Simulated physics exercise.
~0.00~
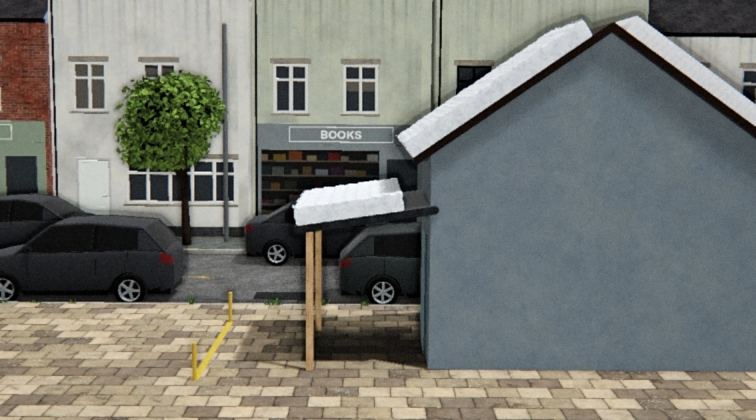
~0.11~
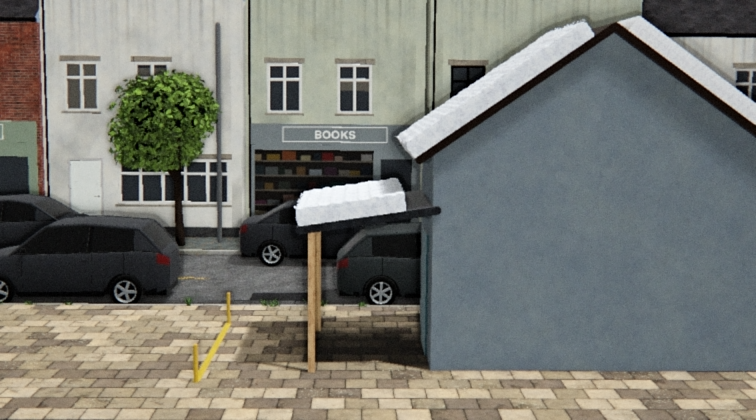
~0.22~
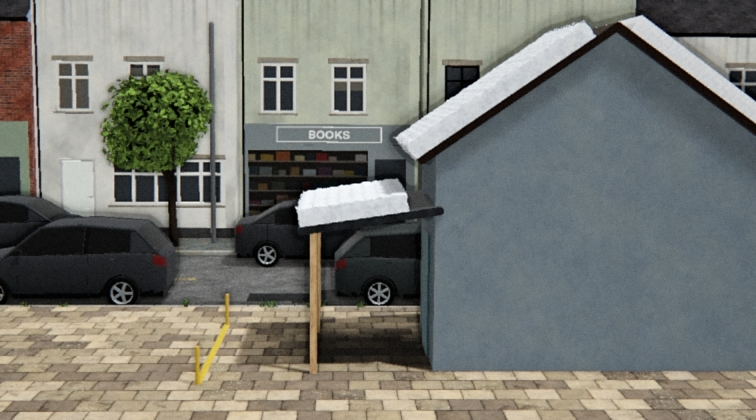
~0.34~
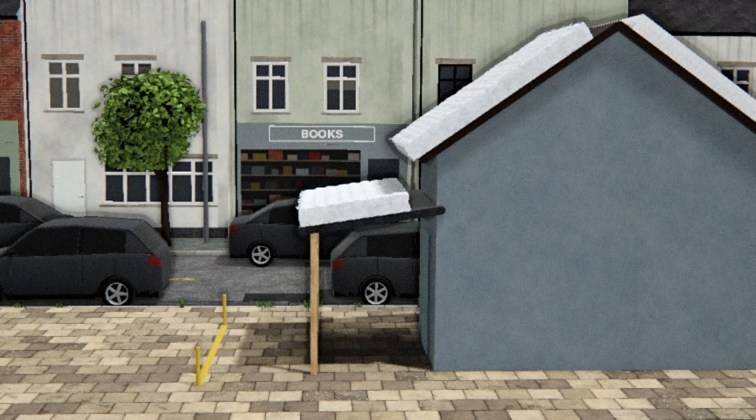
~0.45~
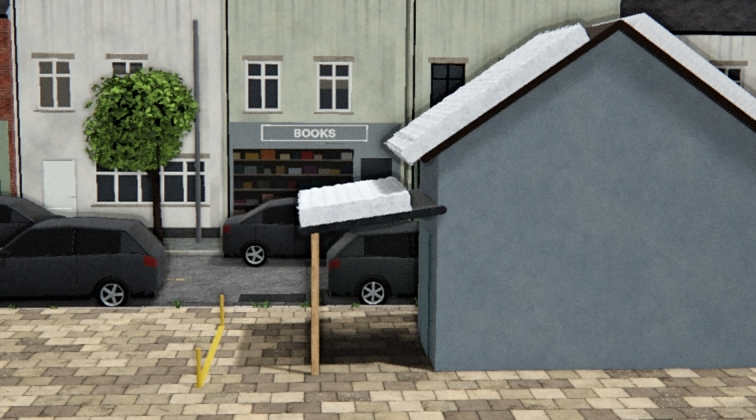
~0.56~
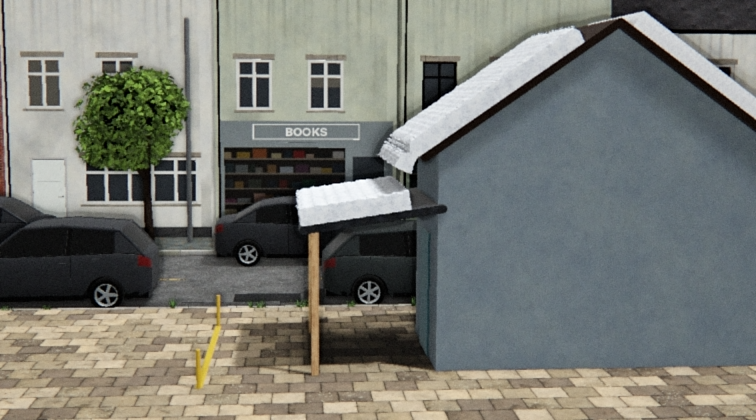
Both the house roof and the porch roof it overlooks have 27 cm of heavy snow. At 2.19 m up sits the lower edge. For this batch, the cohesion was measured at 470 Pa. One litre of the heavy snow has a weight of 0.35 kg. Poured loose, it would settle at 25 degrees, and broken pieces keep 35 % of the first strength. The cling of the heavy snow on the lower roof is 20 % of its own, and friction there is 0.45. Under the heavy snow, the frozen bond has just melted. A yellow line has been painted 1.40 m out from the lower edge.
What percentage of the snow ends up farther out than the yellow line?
About 3 %.
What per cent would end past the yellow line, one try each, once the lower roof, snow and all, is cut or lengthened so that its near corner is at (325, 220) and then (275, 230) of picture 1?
I'd expect around 16 percent the first time and around 1 percent the second.
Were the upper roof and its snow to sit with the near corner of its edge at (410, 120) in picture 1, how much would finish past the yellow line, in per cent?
30 %.
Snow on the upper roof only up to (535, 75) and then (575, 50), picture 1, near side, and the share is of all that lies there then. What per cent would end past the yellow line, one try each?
In turn about 0 %, 3 %.
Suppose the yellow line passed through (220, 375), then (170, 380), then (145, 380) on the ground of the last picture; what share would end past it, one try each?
First try around 6 per cent, second around 1 per cent, third around 0 per cent.
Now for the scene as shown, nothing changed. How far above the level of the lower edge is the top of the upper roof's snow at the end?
It ends up some 0.8 m higher than the lower edge.
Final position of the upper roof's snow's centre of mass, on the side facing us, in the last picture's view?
I'd place it around (332, 247).
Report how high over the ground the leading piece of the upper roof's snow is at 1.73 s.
Height: Approx. 2.6 m.
After 1.10 s, none is below the lower edge and 0 % is past the line.
After 1.73 s, none is below the lower edge and 0 % is past the line.
After 2.37 s, 10 % is below the lower edge and 0 % is past the line.
After 3.00 s, 24 % is below the lower edge and 3 % is past the line.
After 4.30 s, at the end, 28 % is below the lower edge and 3 % is past the line.
